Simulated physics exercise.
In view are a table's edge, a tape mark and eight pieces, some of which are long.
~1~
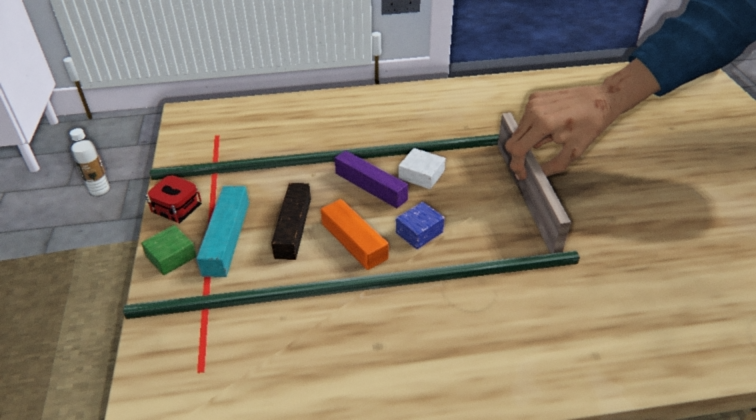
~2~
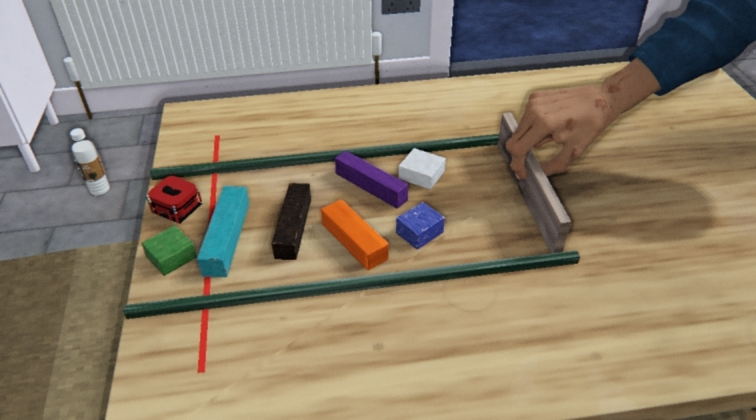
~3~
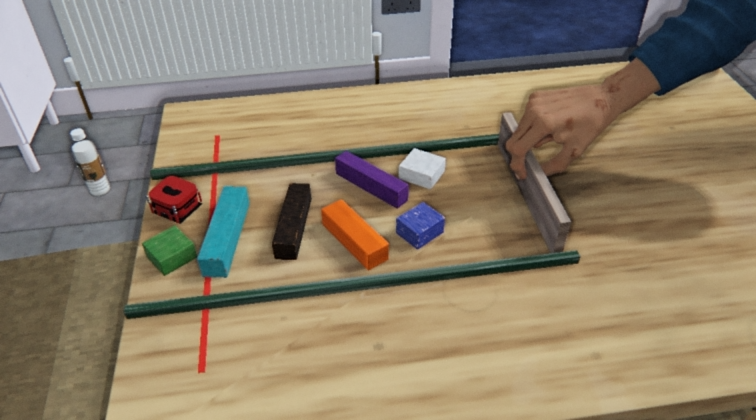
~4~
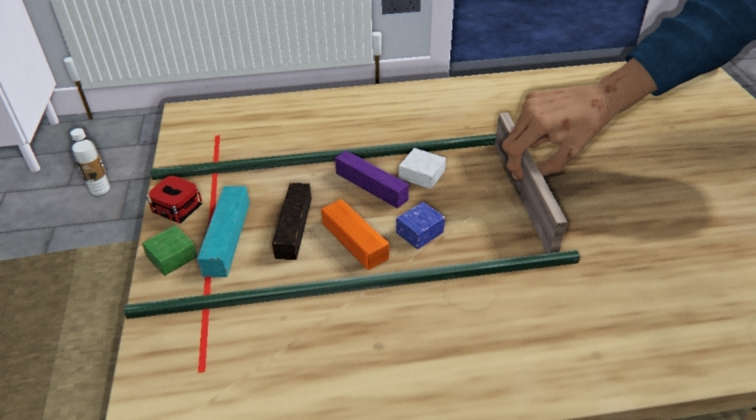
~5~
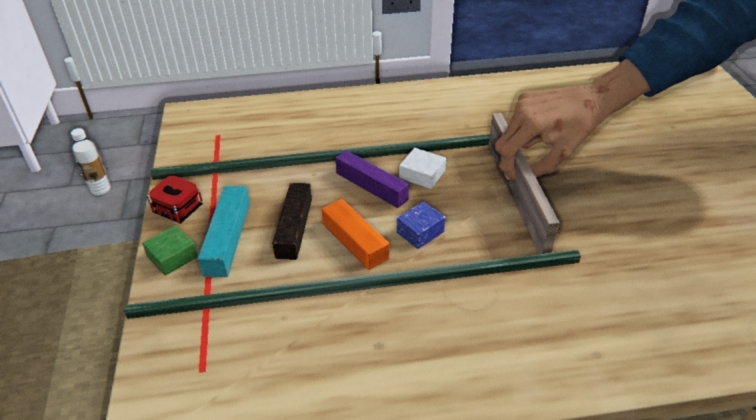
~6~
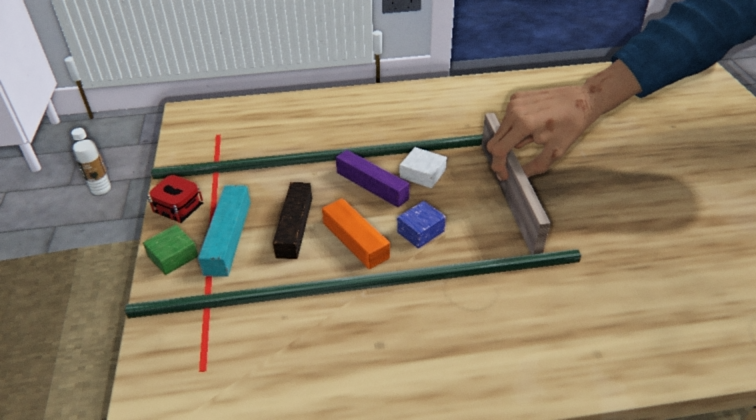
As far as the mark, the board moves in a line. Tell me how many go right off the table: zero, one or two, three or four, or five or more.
Three or four go right off.
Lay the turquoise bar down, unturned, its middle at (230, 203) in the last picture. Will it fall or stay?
Result: It comes off.
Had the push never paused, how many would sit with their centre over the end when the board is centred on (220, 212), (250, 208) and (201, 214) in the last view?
Respectively 3, 2 and 4.
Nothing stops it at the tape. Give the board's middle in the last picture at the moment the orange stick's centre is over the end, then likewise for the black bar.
(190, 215) and then (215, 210), give or take.
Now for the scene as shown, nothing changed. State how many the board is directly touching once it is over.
The count comes out at 3.
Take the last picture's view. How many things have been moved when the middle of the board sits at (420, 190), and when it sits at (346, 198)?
One spot: 3. Other spot: 5.
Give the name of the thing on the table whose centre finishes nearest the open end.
Answer: The orange stick.
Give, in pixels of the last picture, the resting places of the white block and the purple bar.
You'll find the white block at roughly (188, 188) and the purple bar at roughly (177, 208).
A little later, none off yet; red case at rest near (176, 199); green block at rest near (171, 250); turquoise bar at rest near (226, 229).
Next, none off yet; red case shifted about its own width near (143, 196); green block shifted about its own width near (126, 252); turquoise bar shifted about its own width near (160, 238).
When it is over, the number that fall off is three or four; down, black bar, turquoise bar, green block and red case.
